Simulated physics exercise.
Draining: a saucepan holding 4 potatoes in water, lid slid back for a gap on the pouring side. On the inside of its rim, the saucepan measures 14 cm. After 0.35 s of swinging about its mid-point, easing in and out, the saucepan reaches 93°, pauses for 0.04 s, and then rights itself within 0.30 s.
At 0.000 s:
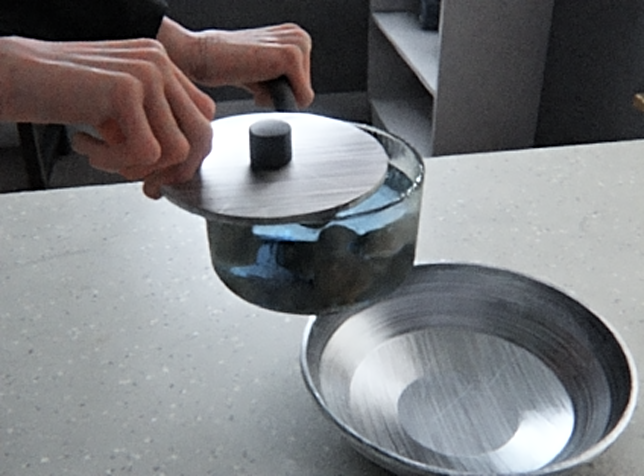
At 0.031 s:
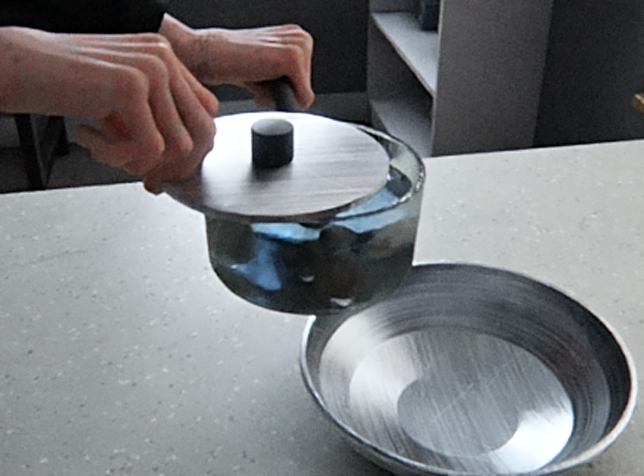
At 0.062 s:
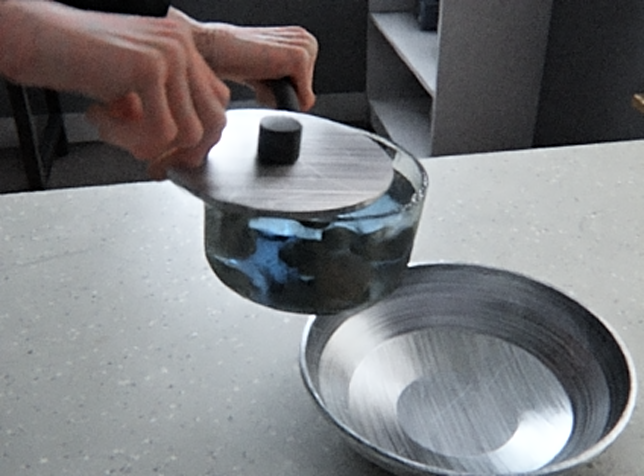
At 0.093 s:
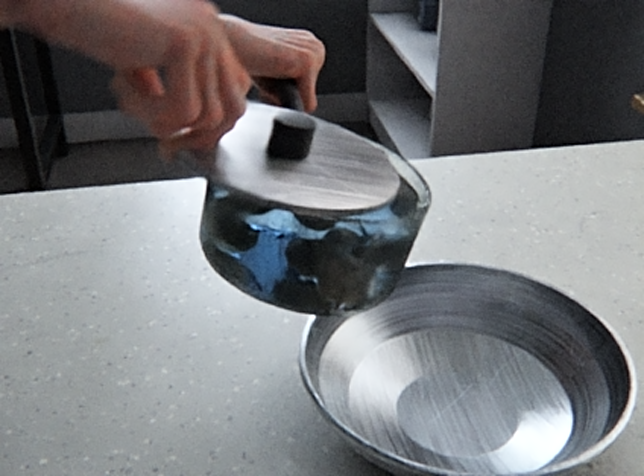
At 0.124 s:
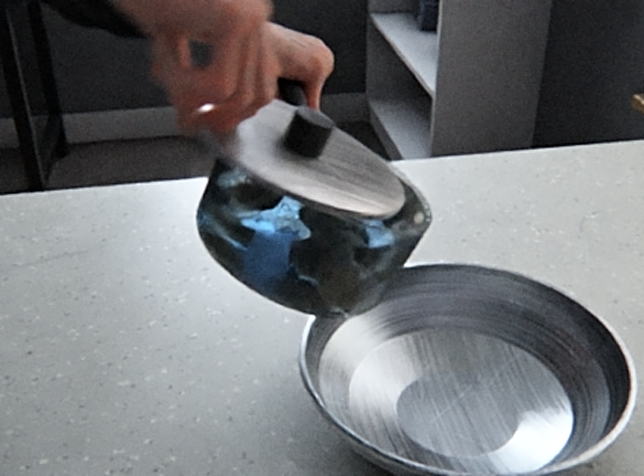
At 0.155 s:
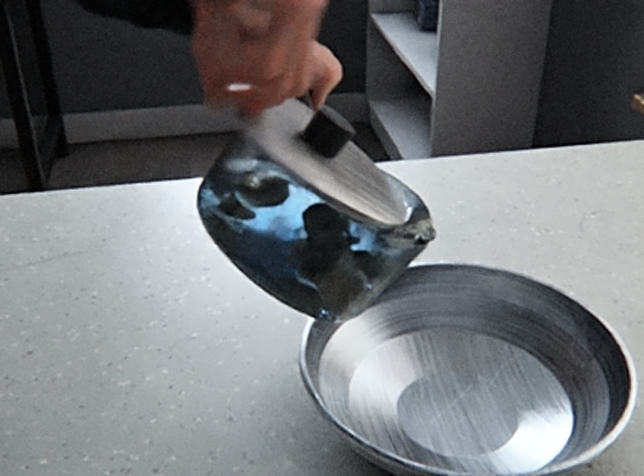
Hands holding a lid over a glass saucepan of water and dark lumps, tilting it steadily rightward above a wide metal bowl.
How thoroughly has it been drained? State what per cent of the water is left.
About 34 per cent is left.
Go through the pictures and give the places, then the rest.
It leans 0°; its right rim is at (418, 158); the water meets the walls at (207, 199) and (413, 180); the lid's edge is at (381, 152), 22 mm short of the rim, in the first frame.
It leans 2°; its right rim is at (419, 161); the water meets the walls at (207, 198) and (413, 181), in the second frame.
It leans 7°; its right rim is at (421, 170); the water meets the walls at (209, 196) and (415, 184), in the third frame.
It leans 15°; its right rim is at (424, 185); the water meets the walls at (209, 193) and (420, 188), in the fourth frame.
It leans 26°; its right rim is at (424, 203); the water meets the walls at (209, 192) and (424, 193), in the fifth frame.
It leans 38°; its right rim is at (420, 225); the water meets the walls at (204, 186) and (409, 203); 3 per cent is over the edge; the lid's edge is at (399, 201), 22 mm short of the rim, in the sixth frame.
After 0.29 s the tilt is 86° and 67 per cent of the water is still in the saucepan.
After 0.39 s the tilt is 93° and 46 per cent of the water is still in the saucepan.
After 0.49 s the tilt is 70° and 36 per cent of the water is still in the saucepan.
After 0.60 s the tilt is 19° and 34 per cent of the water is still in the saucepan.
In the end 34 per cent of the water is still in the saucepan.
